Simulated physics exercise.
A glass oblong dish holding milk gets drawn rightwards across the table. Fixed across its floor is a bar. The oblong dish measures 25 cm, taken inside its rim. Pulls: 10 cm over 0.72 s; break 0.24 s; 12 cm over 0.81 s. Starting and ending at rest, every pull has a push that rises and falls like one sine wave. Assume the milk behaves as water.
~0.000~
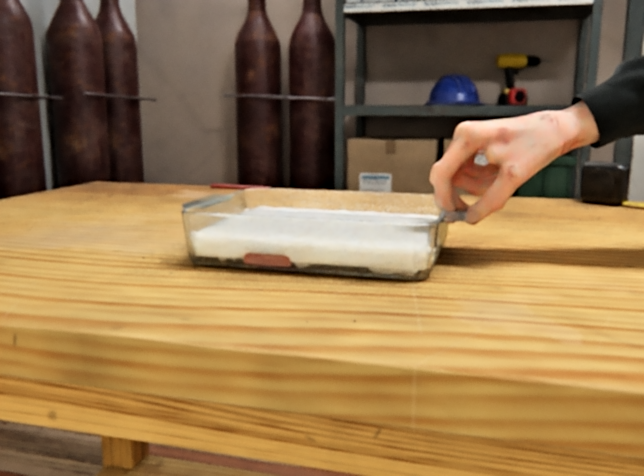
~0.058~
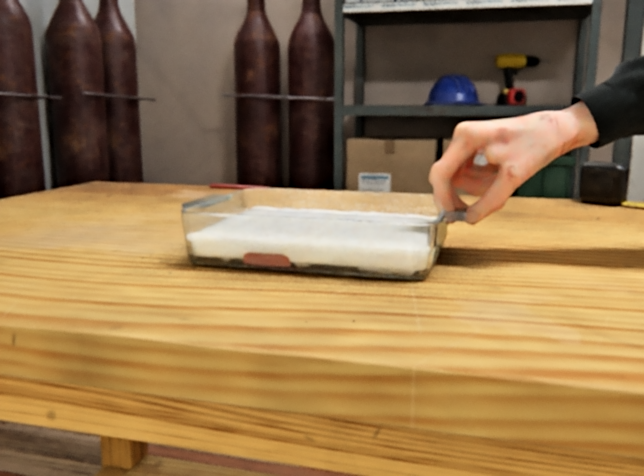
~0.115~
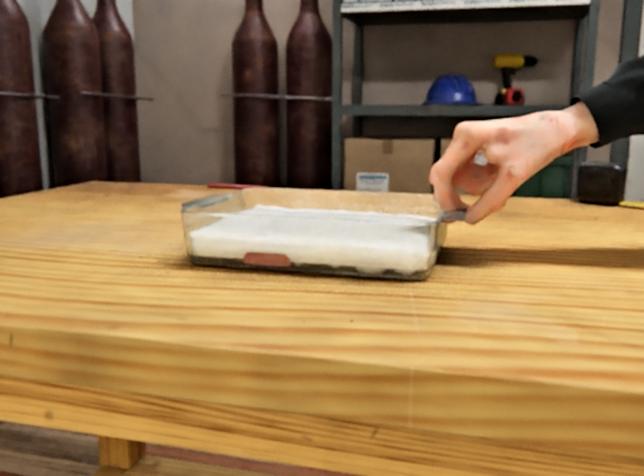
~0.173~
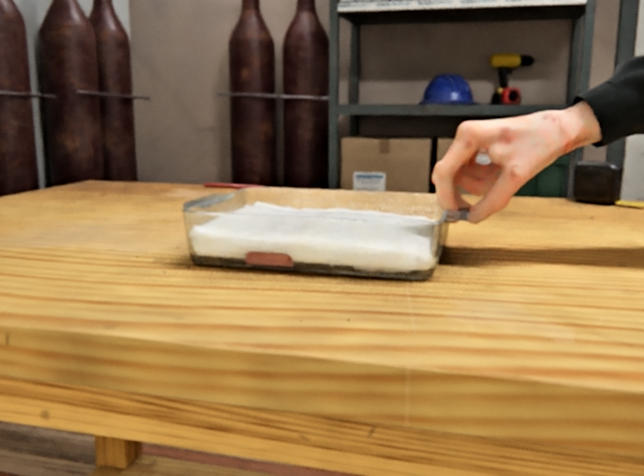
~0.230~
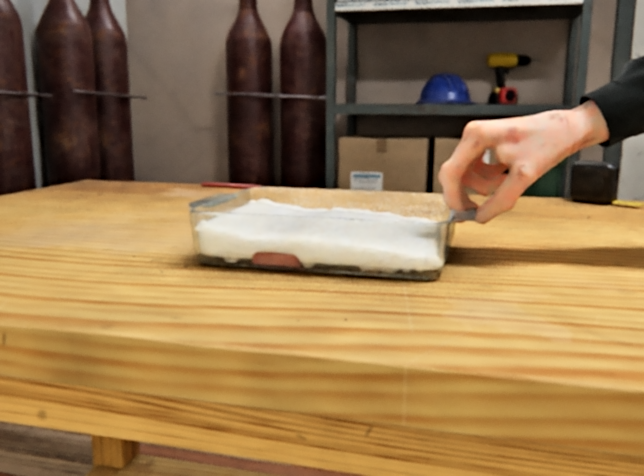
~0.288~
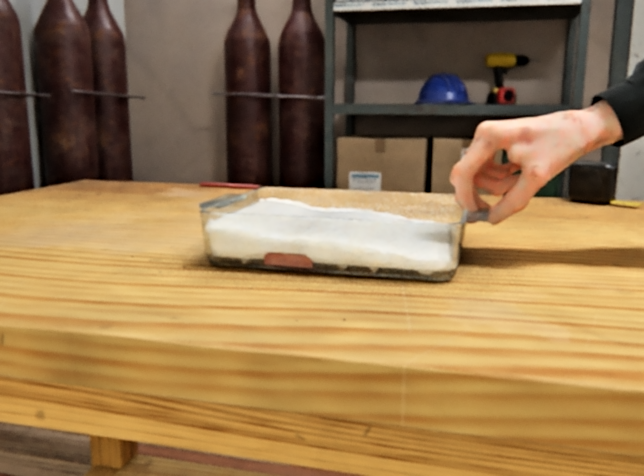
The clip opens on a hand gripping the right end of an oblong glass dish of white liquid on a wooden table, almost still. The hand then draws the dish slightly to the right, and the liquid's surface tilts, rising at the left and sloping lower toward the hand.
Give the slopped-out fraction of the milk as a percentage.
Roughly 8 in every hundred.
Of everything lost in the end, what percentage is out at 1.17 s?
It's close to 30 percent at that time.
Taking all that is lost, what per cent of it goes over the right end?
About 60 per cent.
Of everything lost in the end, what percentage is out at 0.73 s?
Close to 0 in a hundred.
By 0.73 s it has gone 10 cm; 0 per cent is out over the left end and 0 over the right.
By 1.17 s it has gone 12 cm; 1 per cent is out over the left end and 1 over the right.
By 1.62 s it has gone 22 cm; 2 per cent is out over the left end and 1 over the right.
By 2.06 s it has gone 22 cm; 2 per cent is out over the left end and 5 over the right.
At rest 8 per cent is out in all, 3 of it over the left end.
